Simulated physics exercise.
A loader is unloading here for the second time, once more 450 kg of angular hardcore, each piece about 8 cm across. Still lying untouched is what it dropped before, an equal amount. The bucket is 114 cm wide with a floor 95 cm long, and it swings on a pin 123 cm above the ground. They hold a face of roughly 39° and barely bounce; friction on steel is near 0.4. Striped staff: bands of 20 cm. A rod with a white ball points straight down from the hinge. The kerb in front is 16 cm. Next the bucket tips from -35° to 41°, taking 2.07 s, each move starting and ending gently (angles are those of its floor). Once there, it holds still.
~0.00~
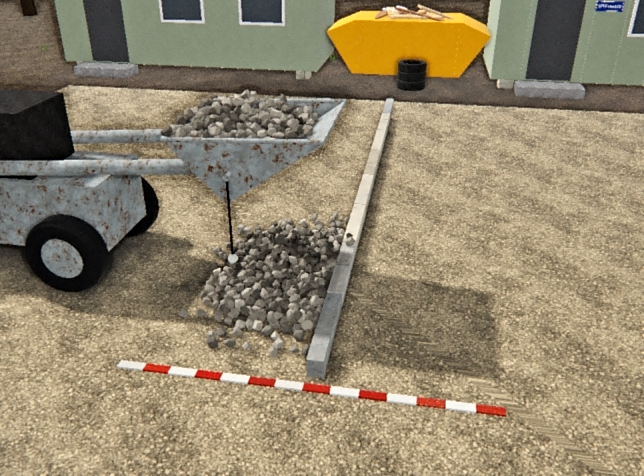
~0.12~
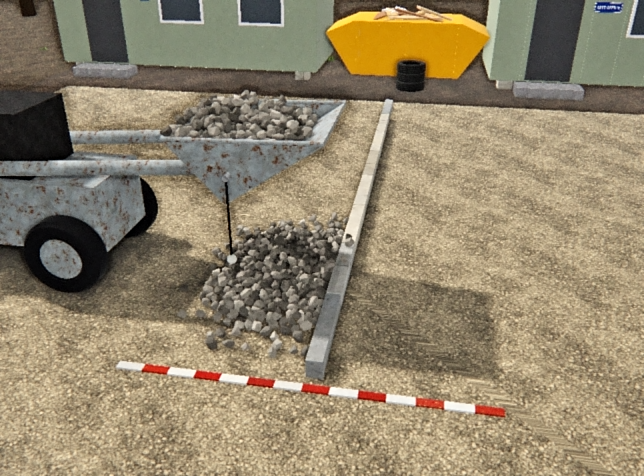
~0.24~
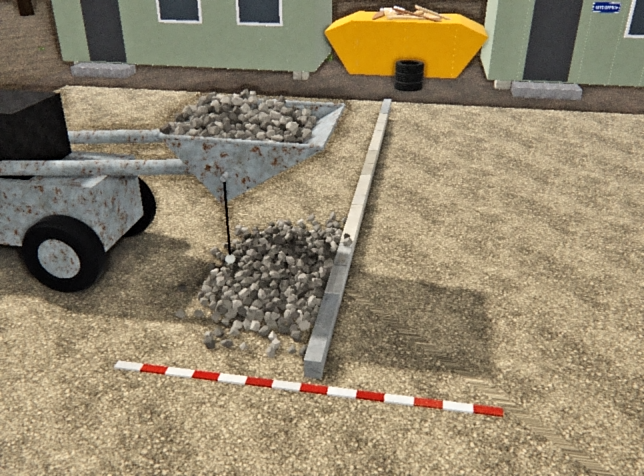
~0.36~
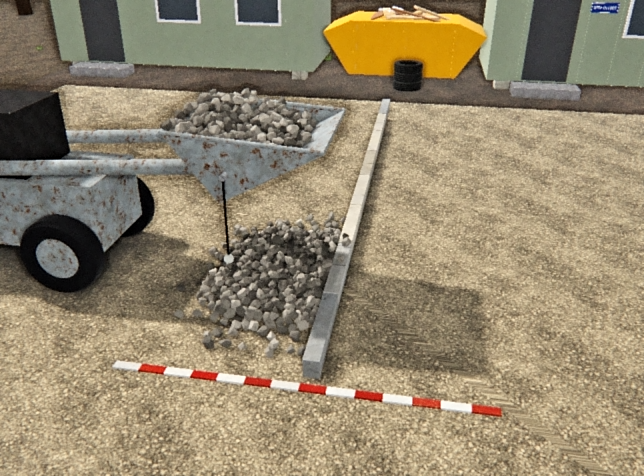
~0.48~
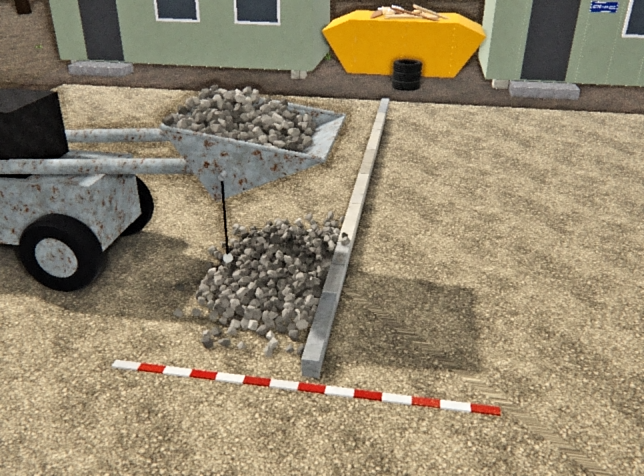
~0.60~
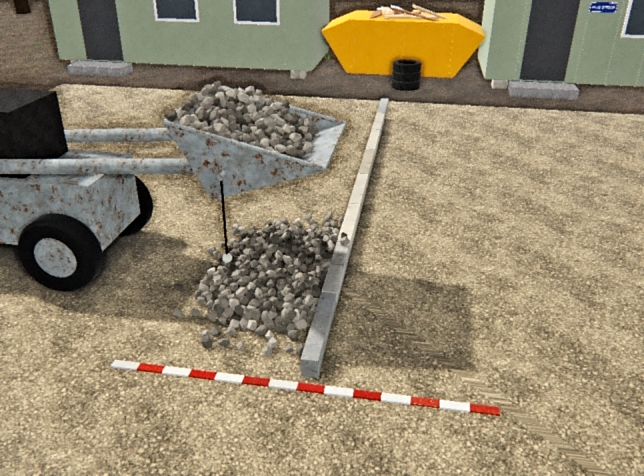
To begin with, a loader's rusty bucket full of grey stones is tilted back above an earlier heap lying against a kerb. The bucket then slowly rotates a little, its right-hand lip lowering, while the stones inside shift slightly and the heap on the ground stays still.
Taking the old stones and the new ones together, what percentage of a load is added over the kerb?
About 66 per cent.
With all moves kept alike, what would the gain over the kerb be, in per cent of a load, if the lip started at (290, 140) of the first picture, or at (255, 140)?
The first would add some 30 per cent and the second some 5 per cent.
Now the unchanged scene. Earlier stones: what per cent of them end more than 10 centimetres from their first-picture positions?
Close to 0 in a hundred of them.
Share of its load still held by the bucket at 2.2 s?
Some 30 percent, roughly.
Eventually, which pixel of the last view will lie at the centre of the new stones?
Roughly pixel (360, 272) in the last view.
After 1.5 s the floor is at 29°; in per cent of one load, 98 in the bucket, 102 on this side of the kerb; the foremost stones are at (336, 240).
After 2.2 s the floor is at 41°; in per cent of one load, 30 in the bucket, 147 on this side of the kerb, 23 over the kerb; the foremost stones are at (394, 285).
After 2.5 s the floor is at 41°; in per cent of one load, 2 in the bucket, 146 on this side of the kerb, 52 over the kerb; the foremost stones are at (440, 289).
After 5.3 s the floor is at 41°; in per cent of one load, 0 in the bucket, 134 on this side of the kerb, 66 over the kerb; the foremost stones are at (465, 287). Net gain over the kerb, 66.
